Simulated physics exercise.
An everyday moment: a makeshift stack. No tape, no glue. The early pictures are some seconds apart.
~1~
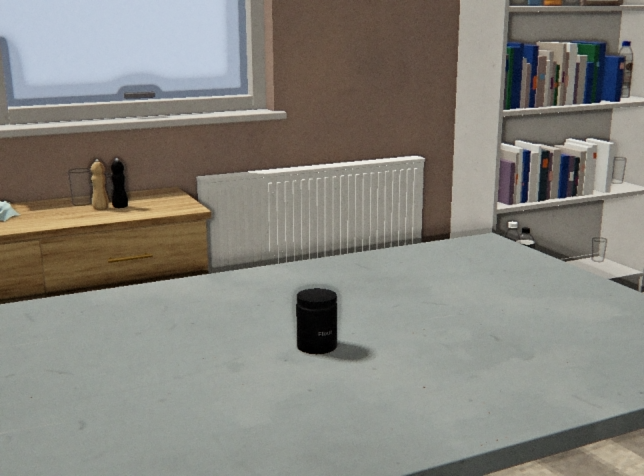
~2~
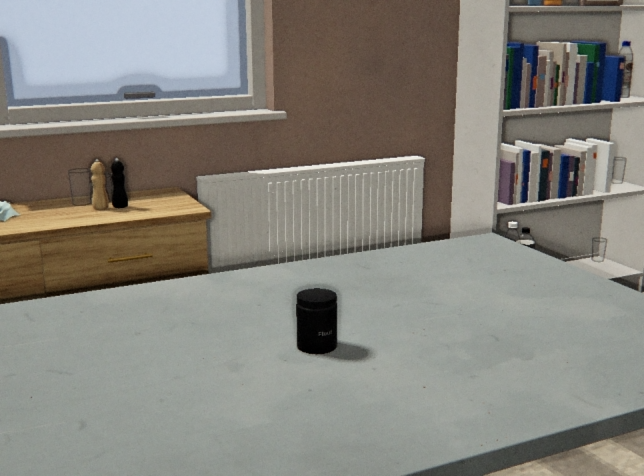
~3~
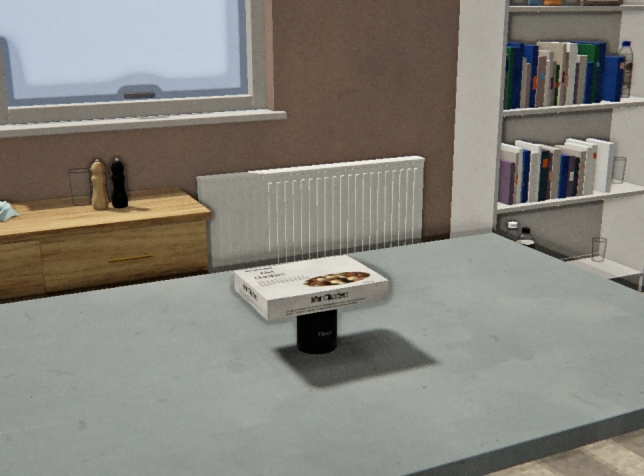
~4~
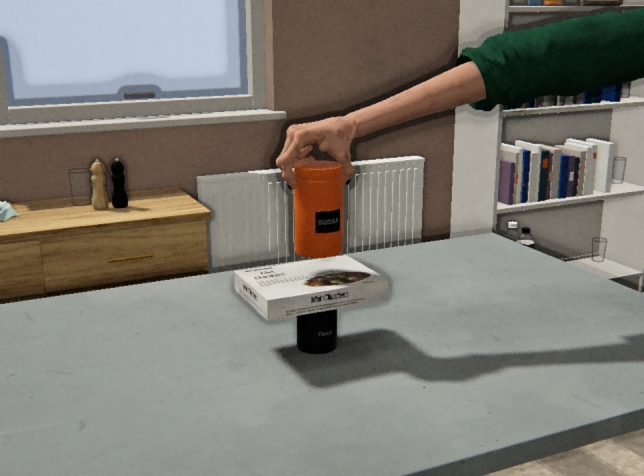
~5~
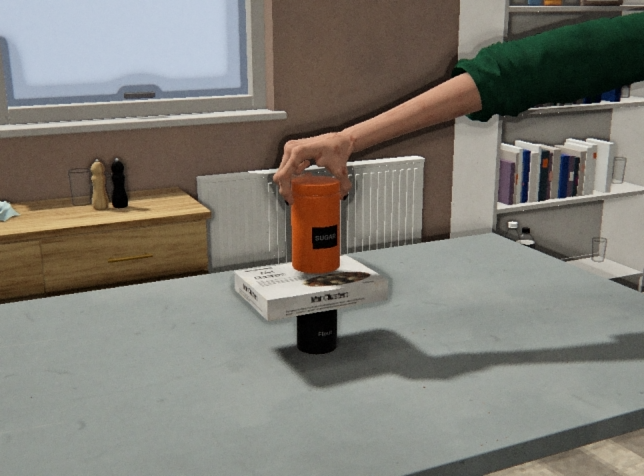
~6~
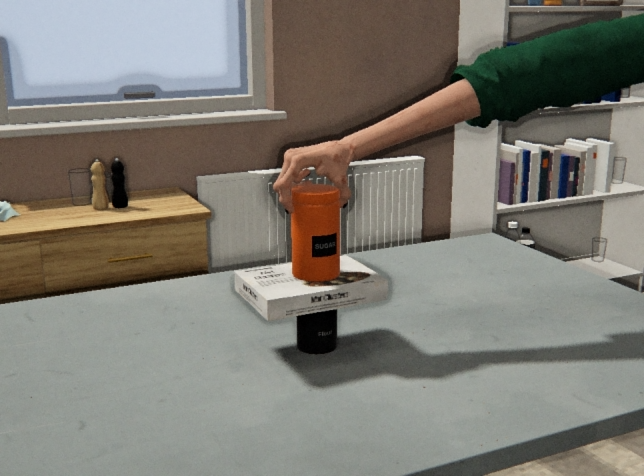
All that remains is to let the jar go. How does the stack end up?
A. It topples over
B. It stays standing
B, it stays standing.
Then, 0.30 s after the last picture, nothing has stirred.
Then, 0.70 s after the last picture, orange jar resting near (316, 233).
At rest, all 3 in place. Seen from the same camera at the end, orange jar near (316, 233). The stack stays up.
